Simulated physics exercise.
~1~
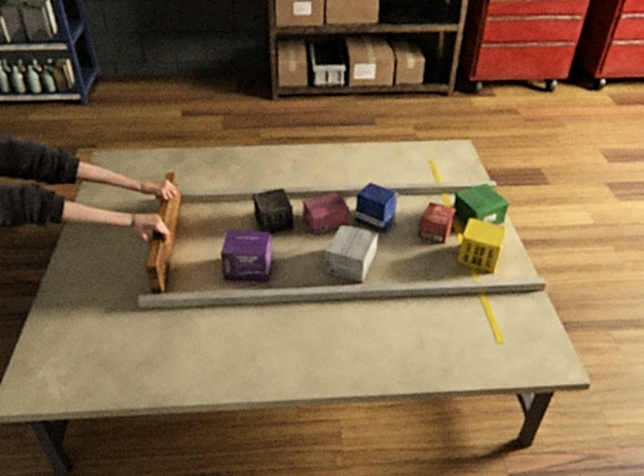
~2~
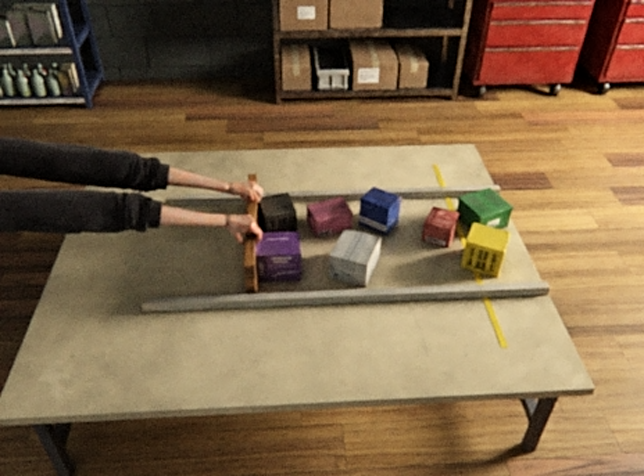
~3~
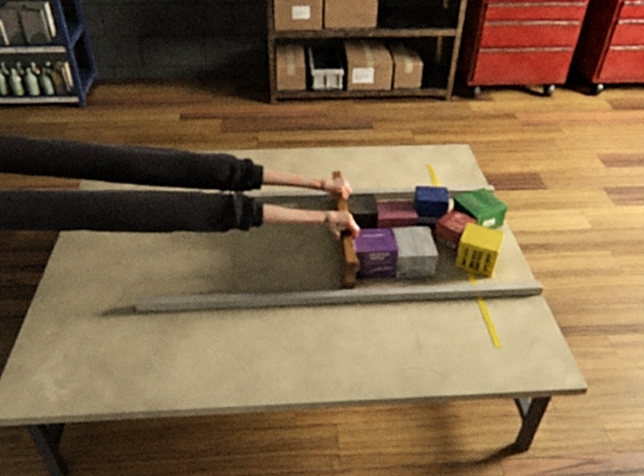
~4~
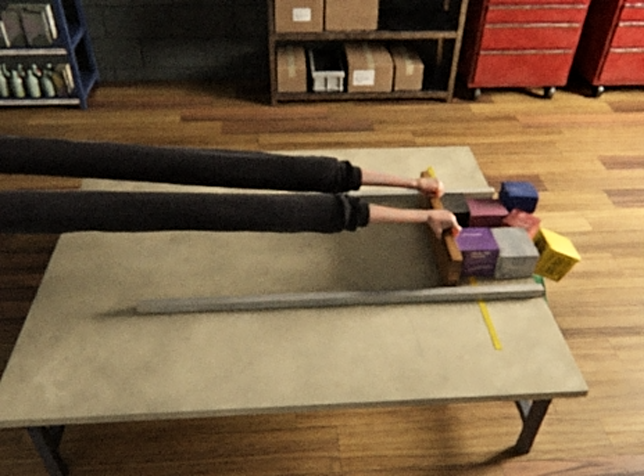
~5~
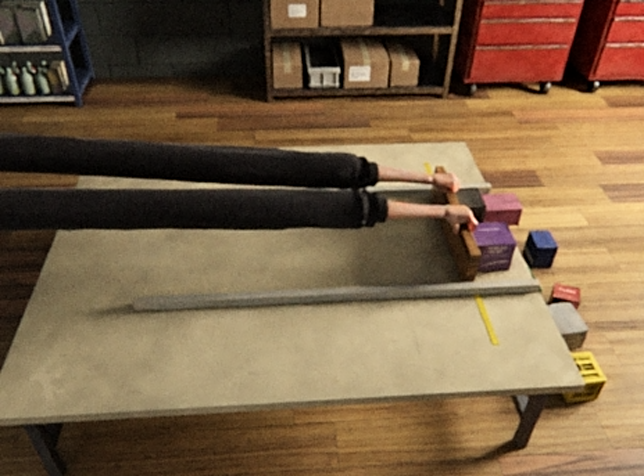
In the video, two hands push a wooden plank rightward along a table between two rails, sweeping a group of colorful boxes toward the far edge. Five boxes, white, blue, red, yellow and green, go over the edge, while the purple, black and pink ones remain by the plank.
